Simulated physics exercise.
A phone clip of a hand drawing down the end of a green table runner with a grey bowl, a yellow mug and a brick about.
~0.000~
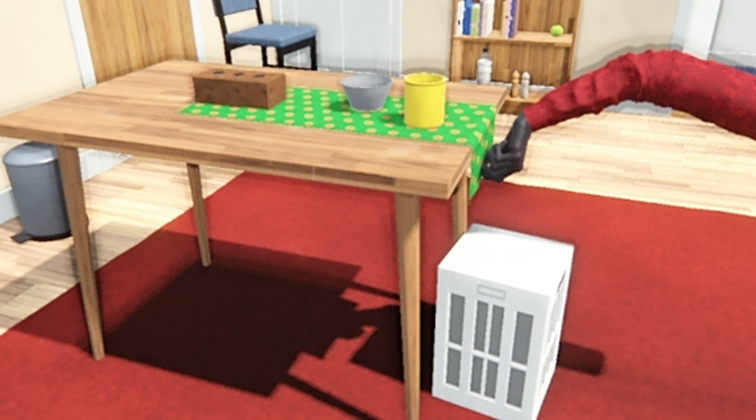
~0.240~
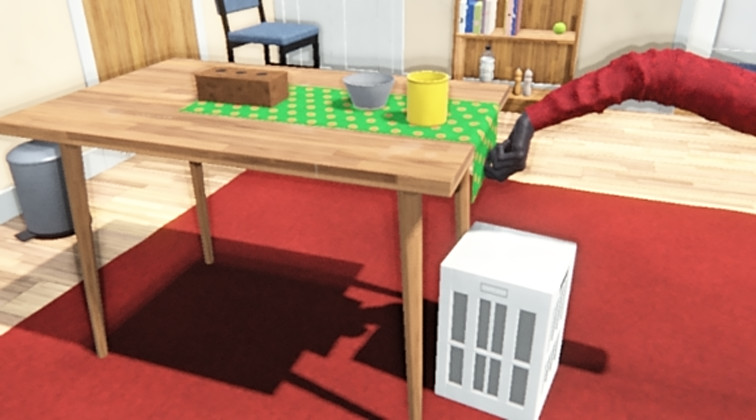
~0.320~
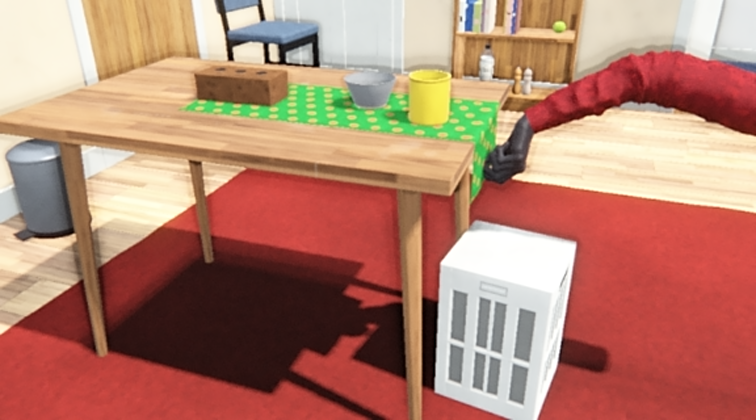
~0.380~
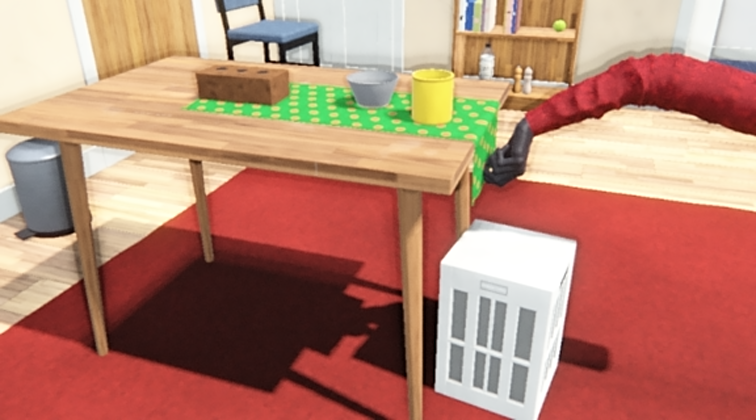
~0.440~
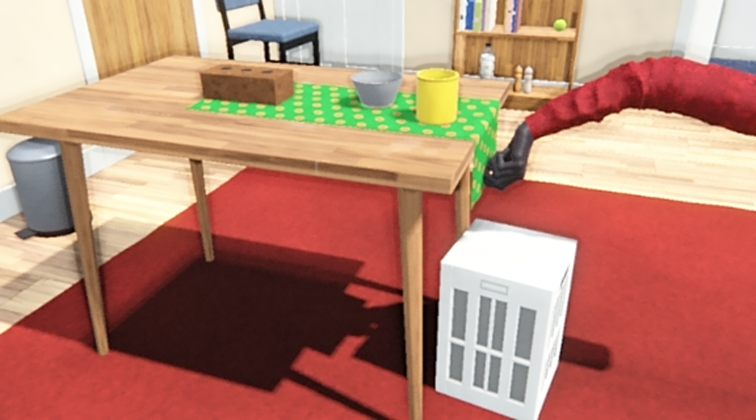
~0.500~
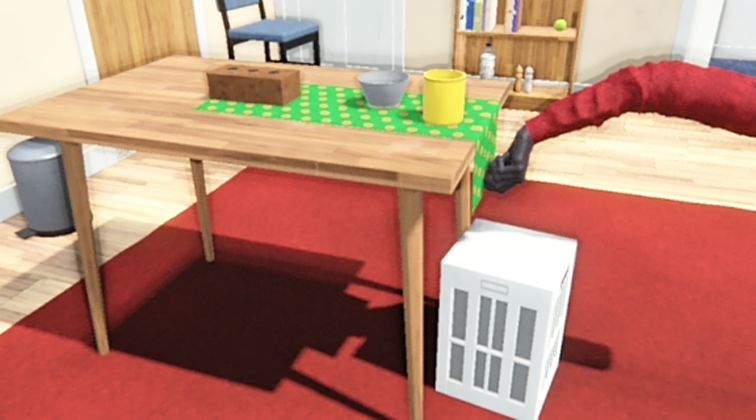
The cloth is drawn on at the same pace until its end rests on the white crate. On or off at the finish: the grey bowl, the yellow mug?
In the end the grey bowl stays on the table. The yellow mug goes over the edge.
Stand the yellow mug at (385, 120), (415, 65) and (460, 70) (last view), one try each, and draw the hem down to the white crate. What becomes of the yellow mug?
At the first it keeps clear of the edge; at the second it is safe; at the third it keeps clear of the edge.
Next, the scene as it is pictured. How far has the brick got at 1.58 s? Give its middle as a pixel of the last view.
Near (313, 89).
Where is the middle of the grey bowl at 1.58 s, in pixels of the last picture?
Around (447, 96).
Around 1.06 s, hem going down; bowl carried along near (421, 94); mug tipping at the edge near (495, 106).
Around 1.58 s, hem on the crate; bowl carried along near (447, 96); mug over the edge.
Finally, hem on the crate; bowl carried along near (447, 96); mug over the edge. The grey bowl remains up there and the yellow mug is carried off the end.
